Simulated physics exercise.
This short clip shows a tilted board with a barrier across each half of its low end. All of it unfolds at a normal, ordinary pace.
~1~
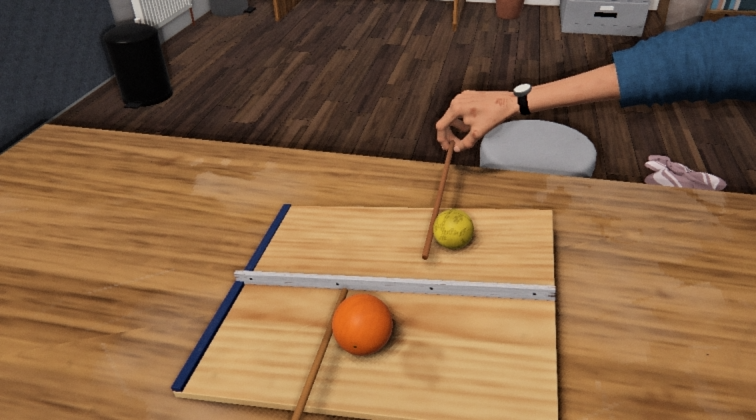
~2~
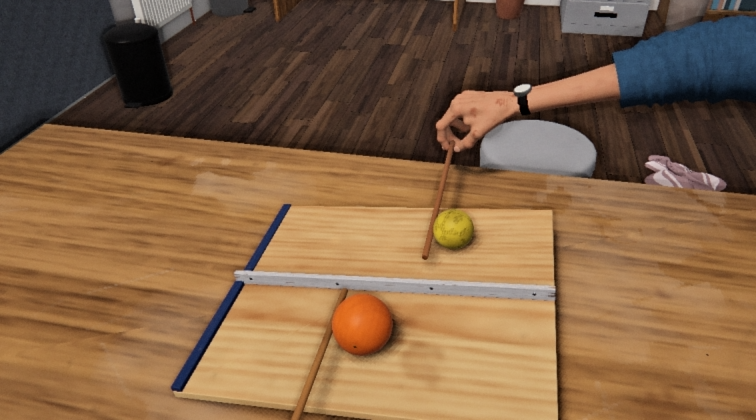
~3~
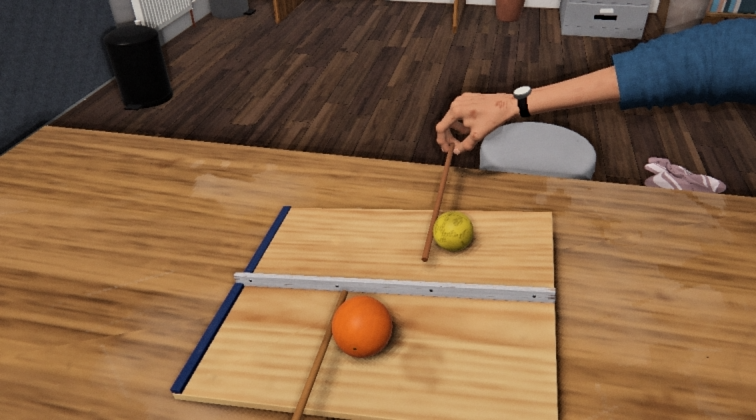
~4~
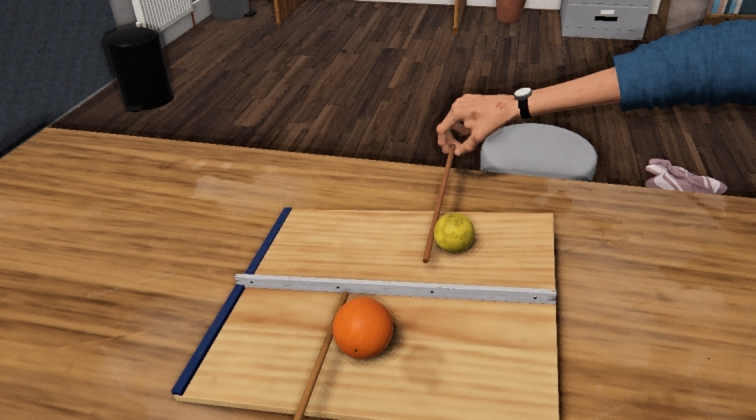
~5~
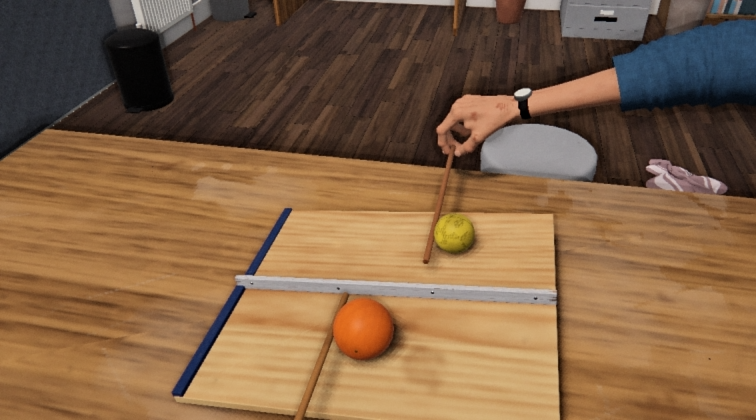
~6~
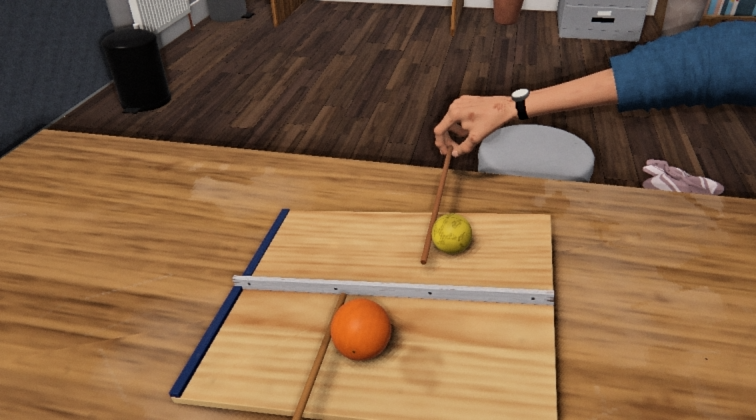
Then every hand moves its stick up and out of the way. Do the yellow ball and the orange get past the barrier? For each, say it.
As it turns out, the yellow ball drops off the end and the orange drops off the end.
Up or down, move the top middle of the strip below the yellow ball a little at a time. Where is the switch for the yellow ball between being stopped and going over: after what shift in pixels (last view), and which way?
4 pixels up.
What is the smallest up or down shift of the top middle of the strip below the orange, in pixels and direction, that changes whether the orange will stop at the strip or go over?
Raise it by 4 pixels in the picture and it flips.
Then, 0.64 s on from there, yellow ball rolling on the board near (369, 232); orange rolling on the board near (262, 323).
Then, 1.14 s on from there, yellow ball off the board near (212, 231); orange off the board near (127, 315).
In the end, the yellow ball goes over the end; the orange goes over the end.
